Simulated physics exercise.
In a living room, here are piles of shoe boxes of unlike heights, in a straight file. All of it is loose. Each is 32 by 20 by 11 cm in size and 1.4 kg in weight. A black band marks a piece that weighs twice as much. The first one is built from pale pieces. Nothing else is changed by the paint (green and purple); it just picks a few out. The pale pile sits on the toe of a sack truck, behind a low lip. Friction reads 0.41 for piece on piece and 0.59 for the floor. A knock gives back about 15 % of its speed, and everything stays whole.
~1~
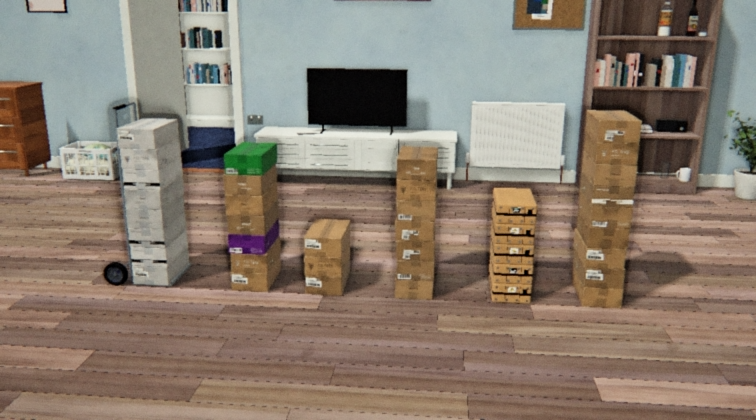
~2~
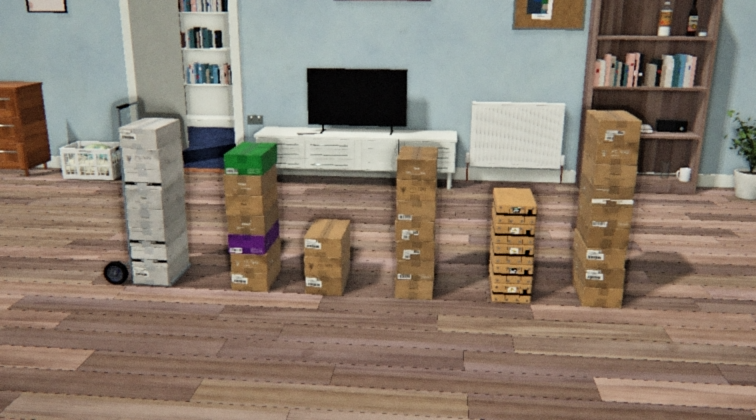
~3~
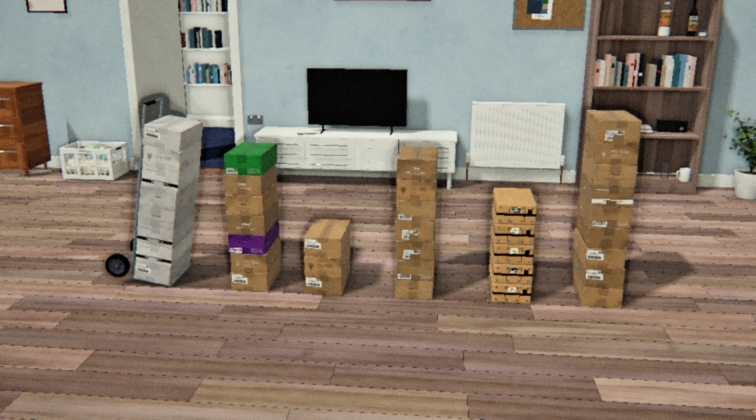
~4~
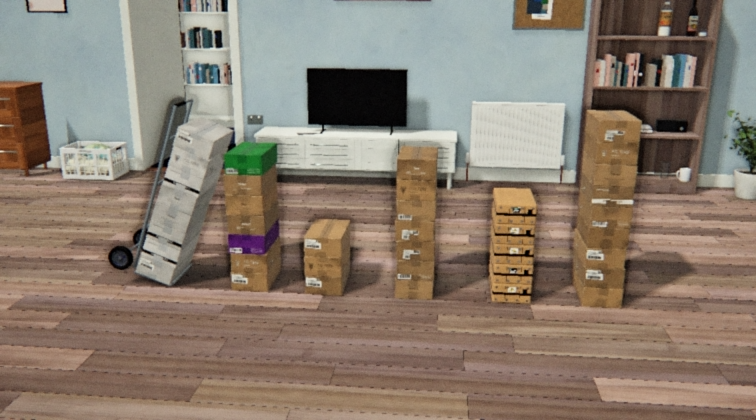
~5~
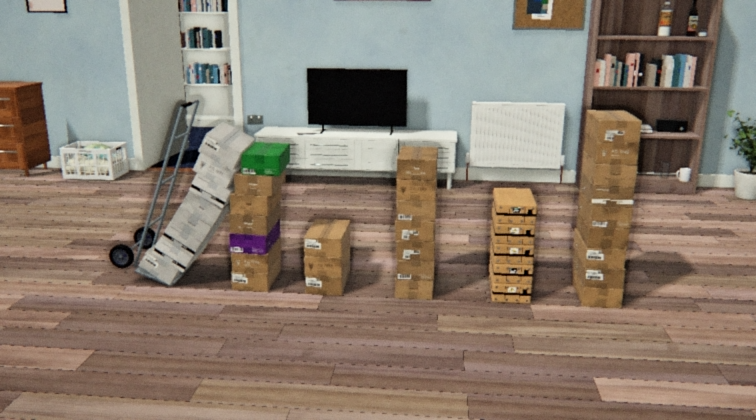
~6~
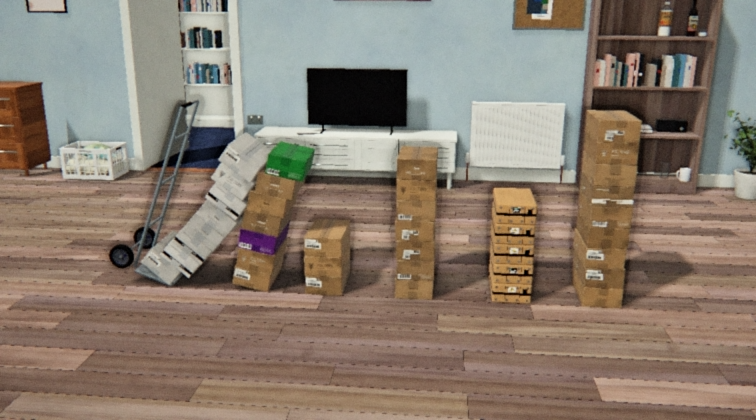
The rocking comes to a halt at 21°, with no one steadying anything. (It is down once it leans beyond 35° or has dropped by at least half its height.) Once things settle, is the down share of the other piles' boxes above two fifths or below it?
The down share is below two fifths.
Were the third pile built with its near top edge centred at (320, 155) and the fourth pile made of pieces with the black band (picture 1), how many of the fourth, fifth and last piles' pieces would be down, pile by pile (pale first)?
Down by pile: Fourth 7, fifth 0, last 0.
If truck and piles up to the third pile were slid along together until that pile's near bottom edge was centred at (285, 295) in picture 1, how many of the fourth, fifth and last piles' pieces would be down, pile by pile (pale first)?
Pile by pile, you'd see fourth at 0, fifth at 0 and last at 0 down.
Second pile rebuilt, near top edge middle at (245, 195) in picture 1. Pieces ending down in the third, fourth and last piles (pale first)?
Third 1, fourth 0, last 0.
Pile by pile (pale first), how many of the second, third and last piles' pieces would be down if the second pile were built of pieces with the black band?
Then the second pile would have 0 down, the third 0, and the last 0.
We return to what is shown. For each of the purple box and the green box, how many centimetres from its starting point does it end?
Purple shifts close to 30 cm and green close to 75 cm.
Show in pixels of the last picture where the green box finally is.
At about (391, 198).
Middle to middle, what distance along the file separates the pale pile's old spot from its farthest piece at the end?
It ends some 85 cm away.
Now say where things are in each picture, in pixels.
In the first frame (each place is the centre of the face we see best), truck frame (118, 145) 0° forward; purple box (246, 245); green box (243, 165); the others all in place.
In the second frame, truck frame 1° forward; green box (243, 165).
In the third frame, truck frame (143, 141) 10° forward, top of the pale pile leaning 10°; purple box (246, 245); the others all in place.
In the fourth frame, truck frame (167, 140) 19° forward, top of the pale pile leaning 21°; purple box (246, 245); the others all in place.
In the fifth frame, truck frame (172, 141) 21° forward, top of the pale pile leaning 28°; green box (260, 165) moved 8 cm; 4 have shifted.
In the sixth frame, truck frame (172, 141) 21° forward, top of the pale pile leaning 36°; green box (285, 168) tilted 12°; purple box (257, 242) tilted 12°; steepest lean 12°, the box at (261, 224); 7 have shifted.
Then, 0.07 s later than the last frame, 8 of the pale pile down; none of the 31 other boxes down, 7 disturbed; green box tilted 17°; purple box tilted 17°.
Then, 0.17 s later than the last frame, 8 of the pale pile down; 1 of the 31 other boxes down; purple box tilted 25°; green box tilted 25°, 58 mm lower.
Then, 0.31 s later than the last frame, 8 of the pale pile down; 3 of the 31 other boxes down; green box tilted 42°, 16 cm lower; purple box tilted 30°.
Then, 0.49 s later than the last frame, 8 of the pale pile down; 4 of the 31 other boxes down; green box tilted 55°, 20 cm lower; purple box tilted 27°, 51 mm lower.
When it is over, 8 of the pale pile down; 5 of the 31 other boxes down; green box tilted 52°, 20 cm lower; purple box tilted 25°, 55 mm lower. That is 16 per cent. In pixels of the last frame, middles, green box near (391, 198), purple box near (307, 246).
